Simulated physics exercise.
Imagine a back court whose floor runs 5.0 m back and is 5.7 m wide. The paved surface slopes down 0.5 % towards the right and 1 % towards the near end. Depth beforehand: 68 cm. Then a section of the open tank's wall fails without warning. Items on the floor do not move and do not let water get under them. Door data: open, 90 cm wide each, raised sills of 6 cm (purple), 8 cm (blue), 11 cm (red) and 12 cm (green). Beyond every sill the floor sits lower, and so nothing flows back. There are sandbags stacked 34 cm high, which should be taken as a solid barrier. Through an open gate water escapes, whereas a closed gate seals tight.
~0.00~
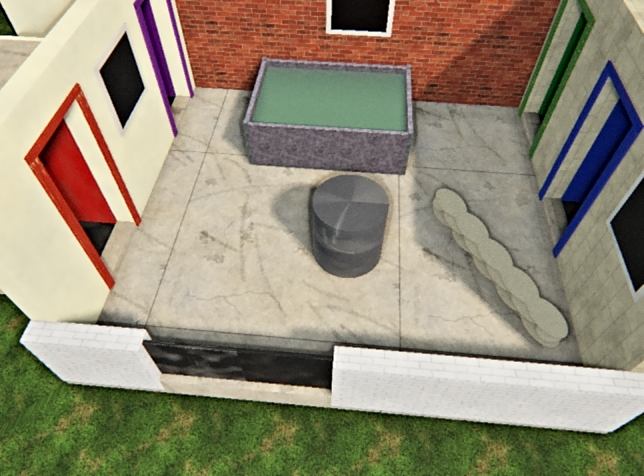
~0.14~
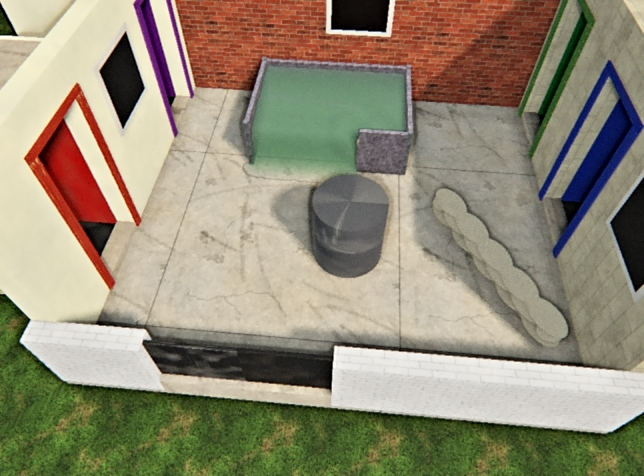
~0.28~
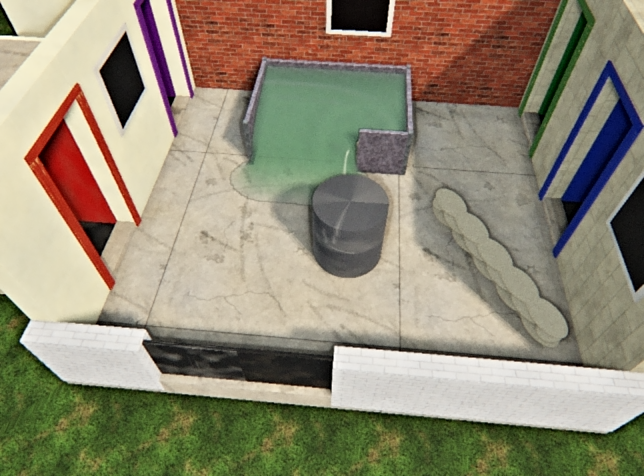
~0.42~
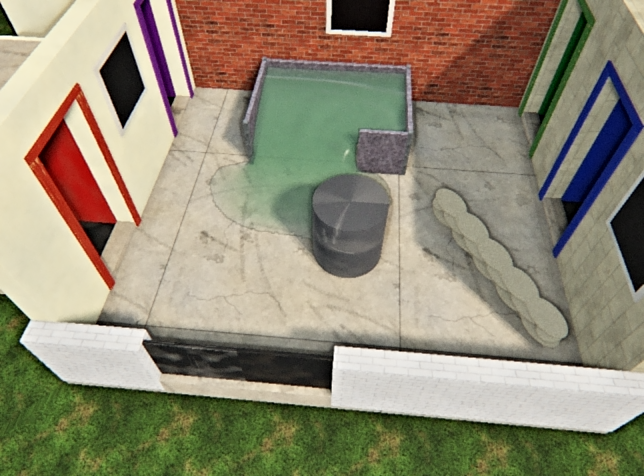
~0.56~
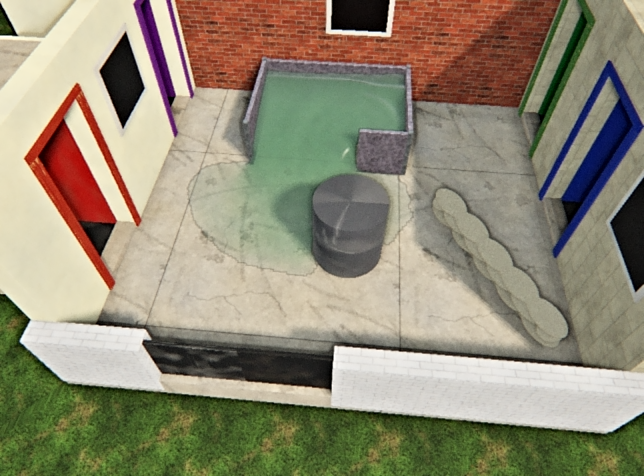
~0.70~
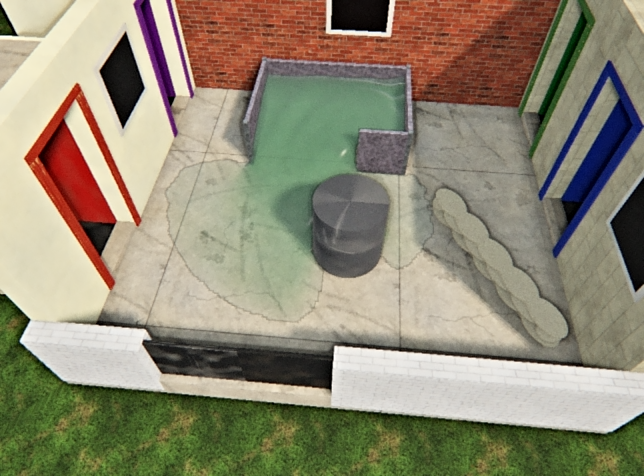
Green water pours from an open tank and spreads around a dark round block.
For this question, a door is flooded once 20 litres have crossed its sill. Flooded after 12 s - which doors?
Purple door: Yes. Blue door: No. Red door: Yes. Green door: No.
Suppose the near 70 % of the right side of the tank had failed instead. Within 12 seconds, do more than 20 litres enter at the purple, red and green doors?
Then purple does not exceed it, red does not exceed it, green exceeds it.
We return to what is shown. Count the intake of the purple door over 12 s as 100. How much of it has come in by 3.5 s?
About 0%.
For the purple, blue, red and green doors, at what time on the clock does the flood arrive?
Purple: 4.0 s; blue: 3.6 s; red: 1.1 s; green: 3.2 s.
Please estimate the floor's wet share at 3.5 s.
Wet share: About 70 %.
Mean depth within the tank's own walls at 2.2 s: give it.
The mean depth is some 26 cm.
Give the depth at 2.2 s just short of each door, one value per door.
In centimetres - purple: 0, blue: 0, red: 16, green: 0.
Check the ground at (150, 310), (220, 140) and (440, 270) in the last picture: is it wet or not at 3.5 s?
Submerged, untouched, submerged.
After 1.4 s water covers 40 % of the floor and is deepest (42 cm) near (210, 364); purple door not reached, blue door not reached, red door 8 cm at the sill, 0 L in, green door not reached.
After 2.2 s water covers 55 % of the floor and is deepest (50 cm) near (85, 352); purple door not reached, blue door not reached, red door 16 cm at the sill, 7 L in, green door not reached.
After 3.5 s water covers 70 % of the floor and is deepest (24 cm) near (233, 271); purple door not reached, blue door not reached, red door 20 cm at the sill, 64 L in, green door 4 cm at the sill, 0 L in.
After 7.0 s water covers 95 % of the floor and is deepest (19 cm) near (370, 379); purple door 14 cm at the sill, 13 L in, blue door 2 cm at the sill, 0 L in, red door 10 cm at the sill, 91 L in, green door 7 cm at the sill, 0 L in.
After 12.0 s water covers 95 % of the floor and is deepest (15 cm) near (572, 337); purple door 7 cm at the sill, 54 L in, blue door 10 cm at the sill, 4 L in, red door 7 cm at the sill, 91 L in, green door 6 cm at the sill, 0 L in.
